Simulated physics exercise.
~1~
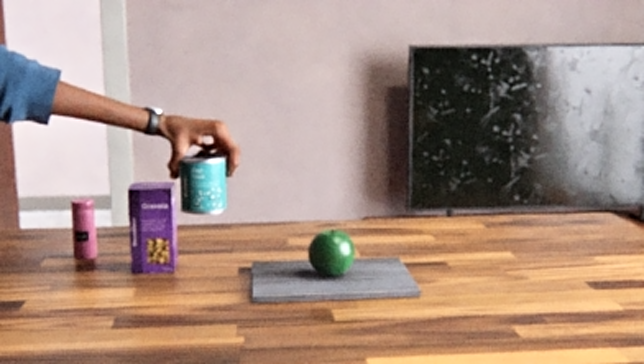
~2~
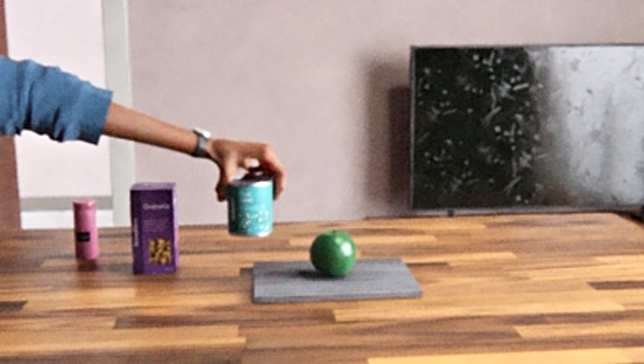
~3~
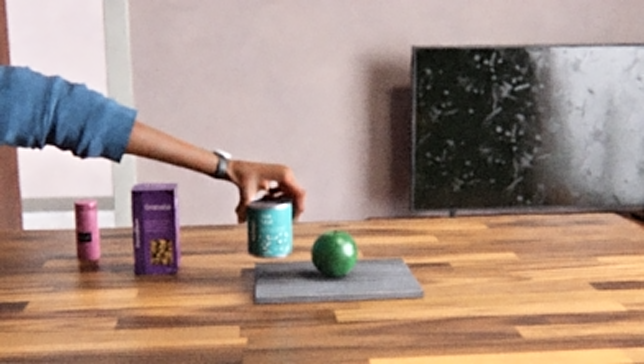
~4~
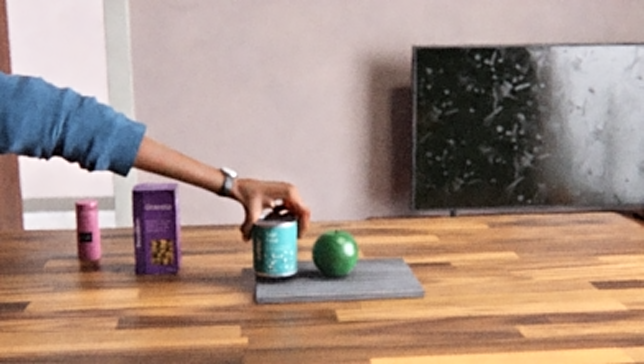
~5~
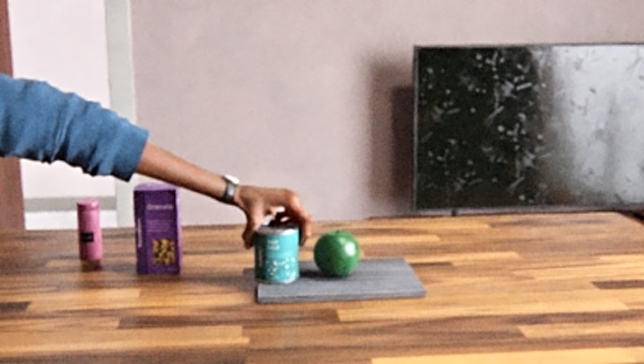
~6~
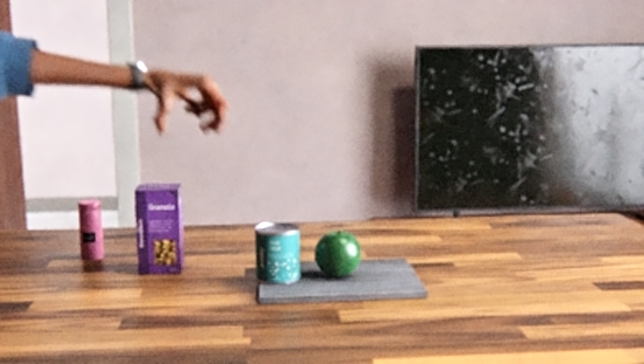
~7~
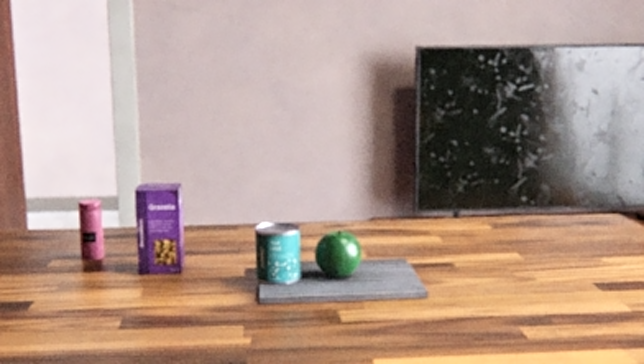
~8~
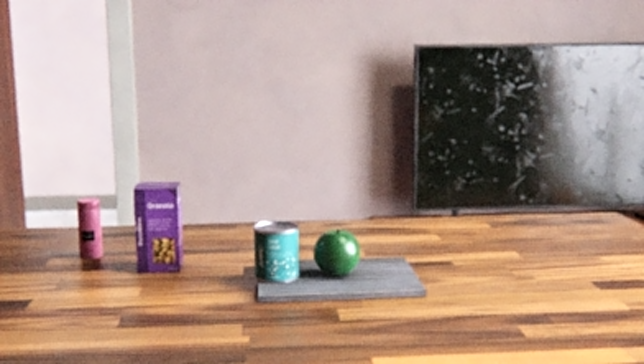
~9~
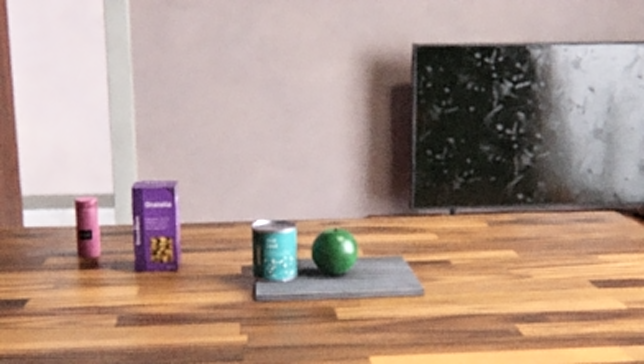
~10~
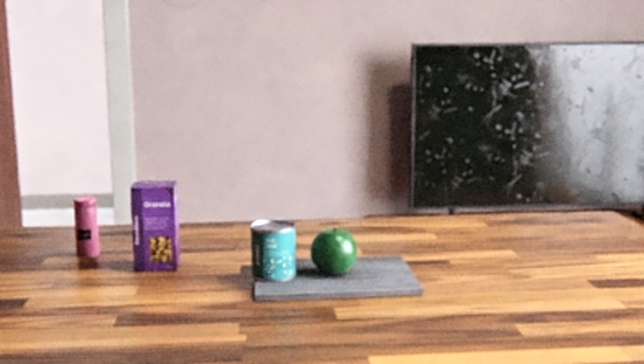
In this clip, a hand carries a turquoise can right and down over a wooden table, sets it on a grey board beside a green apple, lets go and withdraws left. The can stays upright next to the apple, with a pink shaker and purple carton standing to the left.
